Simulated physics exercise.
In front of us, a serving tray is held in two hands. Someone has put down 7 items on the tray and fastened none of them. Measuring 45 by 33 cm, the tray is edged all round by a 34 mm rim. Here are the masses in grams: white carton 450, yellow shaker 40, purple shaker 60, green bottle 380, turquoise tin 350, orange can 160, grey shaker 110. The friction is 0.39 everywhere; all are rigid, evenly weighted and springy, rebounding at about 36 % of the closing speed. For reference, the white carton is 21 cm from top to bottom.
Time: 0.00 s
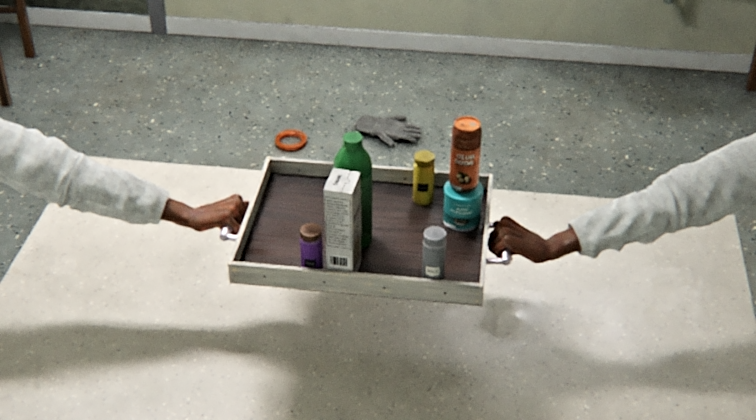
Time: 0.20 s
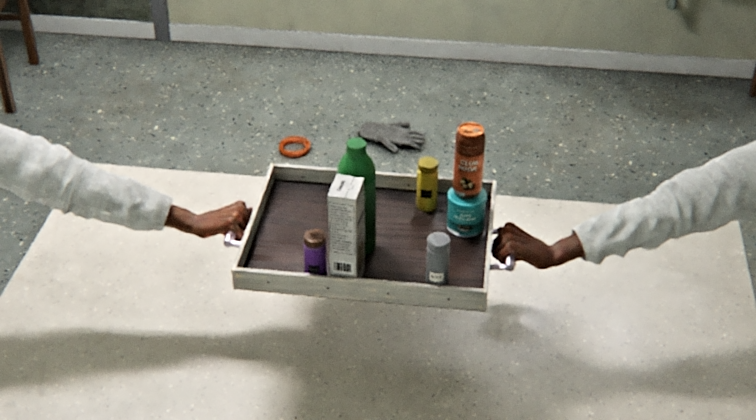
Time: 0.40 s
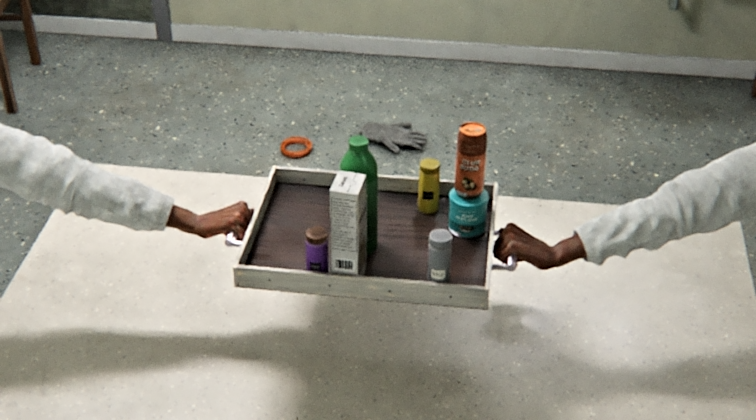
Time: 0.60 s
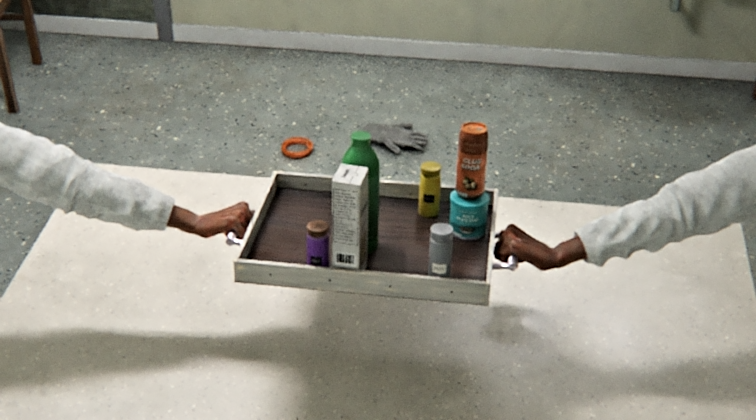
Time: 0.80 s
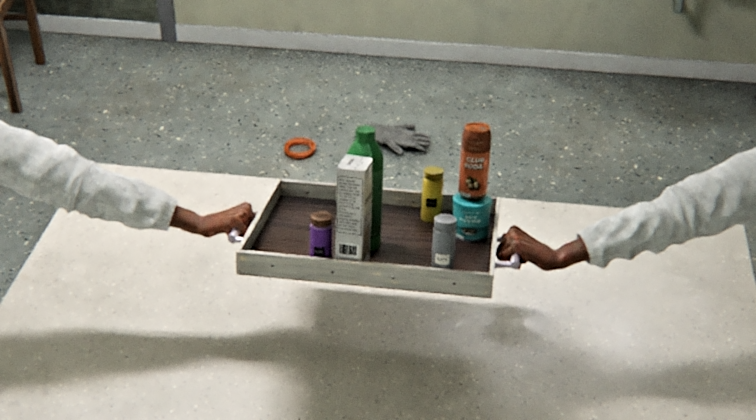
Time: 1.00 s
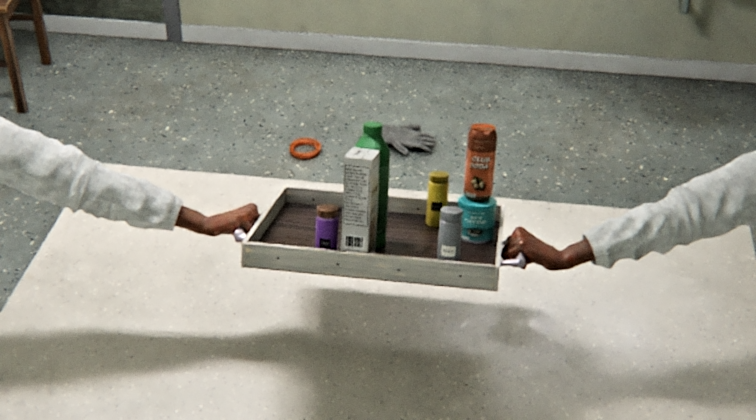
In a room with a speckled grey floor and a pale mat, two hands hold a rimmed tray carrying a white carton, a green bottle, small shakers and an orange can on a turquoise tin. The tray starts level, then its far edge gradually dips while the items keep their places.
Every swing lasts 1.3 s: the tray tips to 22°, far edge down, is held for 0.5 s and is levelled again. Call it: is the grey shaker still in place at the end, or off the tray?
It is still in place.
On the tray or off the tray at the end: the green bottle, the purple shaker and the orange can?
Final state - the green bottle ends out of bounds; the purple shaker stays within bounds; the orange can ends out of bounds.
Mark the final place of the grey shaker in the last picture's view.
End position: Roughly (439, 215).
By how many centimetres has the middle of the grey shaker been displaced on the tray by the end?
Around 22 centimetres.
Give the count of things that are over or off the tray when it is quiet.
The answer is 6.
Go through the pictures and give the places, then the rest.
Tray level; grey shaker (434, 260); white carton (343, 227), in the first frame.
Tray level; purple shaker (315, 258), in the second frame.
Tray tilted 2°, far edge down; turquoise tin (468, 211); orange can (471, 162), in the third frame.
Tray tilted 7°, far edge down; white carton (350, 224); yellow shaker (430, 189), in the fourth frame.
Tray tilted 13°, far edge down; purple shaker (321, 242), in the fifth frame.
Tray tilted 18°, far edge down; grey shaker (450, 242); turquoise tin (476, 218), in the sixth frame.
By 1.50 s, tray tilted 22°, far edge down; grey shaker on its side near (451, 239); green bottle rocked 56° off its seat; white carton rocked 56° off its seat.
By 1.80 s, tray tilted 22°, far edge down; yellow shaker and orange can now off the tray; grey shaker on its side near (443, 234); white carton rocked 74° off its seat.
By 2.10 s, tray tilted 21°, far edge down; grey shaker on its side near (437, 226); white carton rocked 75° off its seat; purple shaker on its side.
By 2.90 s, tray tilted 2°, far edge down; green bottle now off the tray; grey shaker on its side near (438, 216); white carton rocked 75° off its seat.
When it is over (4.3 s), off the tray, yellow shaker, green bottle and orange can; lying over on the tray, white carton, purple shaker and grey shaker; not toppled but over 5 cm from the start, turquoise tin. End places, in pixels of the last picture, grey shaker near (439, 215).
